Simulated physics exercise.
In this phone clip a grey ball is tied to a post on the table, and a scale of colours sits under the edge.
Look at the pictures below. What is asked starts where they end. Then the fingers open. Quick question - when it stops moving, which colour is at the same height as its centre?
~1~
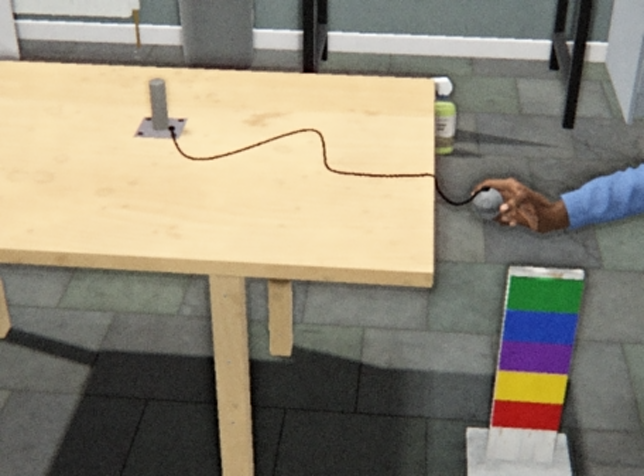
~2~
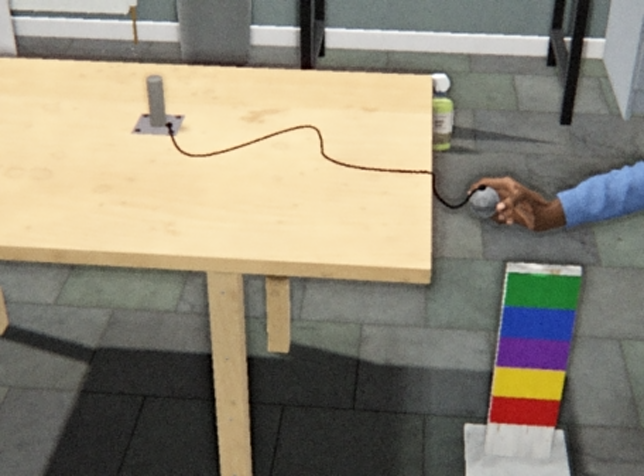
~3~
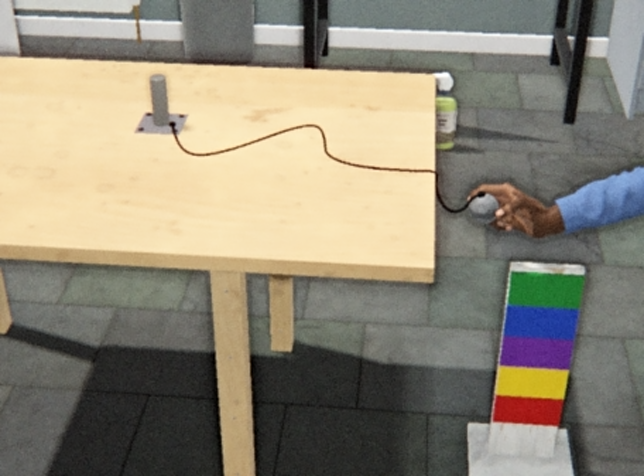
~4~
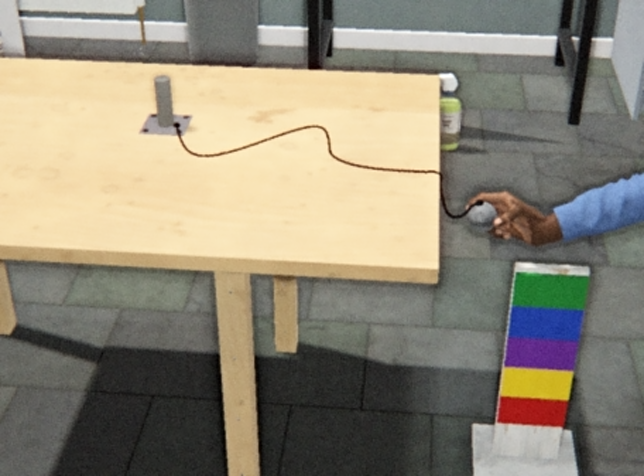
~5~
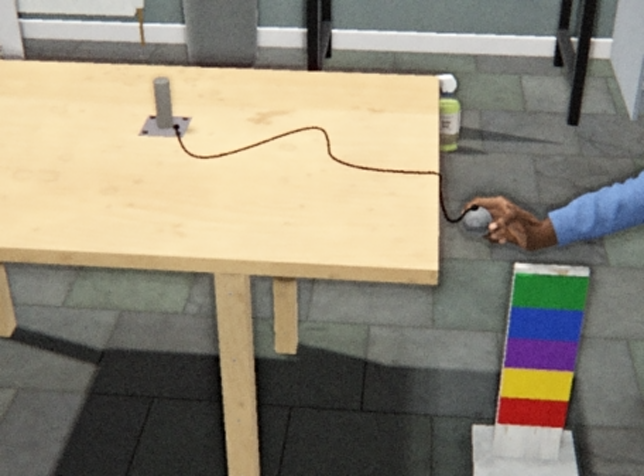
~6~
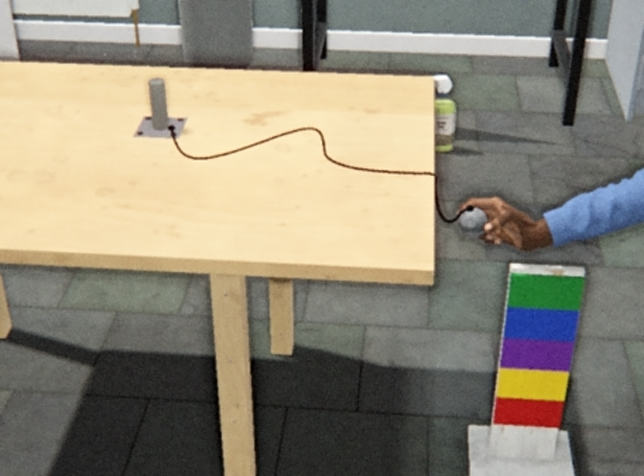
I would say purple.
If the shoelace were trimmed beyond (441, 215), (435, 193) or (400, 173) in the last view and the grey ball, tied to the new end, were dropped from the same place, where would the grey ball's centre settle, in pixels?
About (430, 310), (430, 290) and (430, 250).
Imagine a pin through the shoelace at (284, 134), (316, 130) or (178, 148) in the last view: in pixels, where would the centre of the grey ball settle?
Pixel spots, one per try: About (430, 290), (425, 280), (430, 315).
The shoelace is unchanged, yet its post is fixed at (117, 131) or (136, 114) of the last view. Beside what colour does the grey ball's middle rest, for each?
Going case by case, it's blue and then blue.
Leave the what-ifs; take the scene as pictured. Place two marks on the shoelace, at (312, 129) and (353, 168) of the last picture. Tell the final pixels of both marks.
Point one: (370, 153); point two: (433, 197).
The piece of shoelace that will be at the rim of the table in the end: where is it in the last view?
Spot: Approx. (327, 157).
A little later, ball near (458, 345); level with purple.
Next, ball near (395, 329); level with purple.
Later still, ball near (437, 344); level with purple.
When it is over, ball near (425, 342); level with purple. Its middle rests at the purple band.
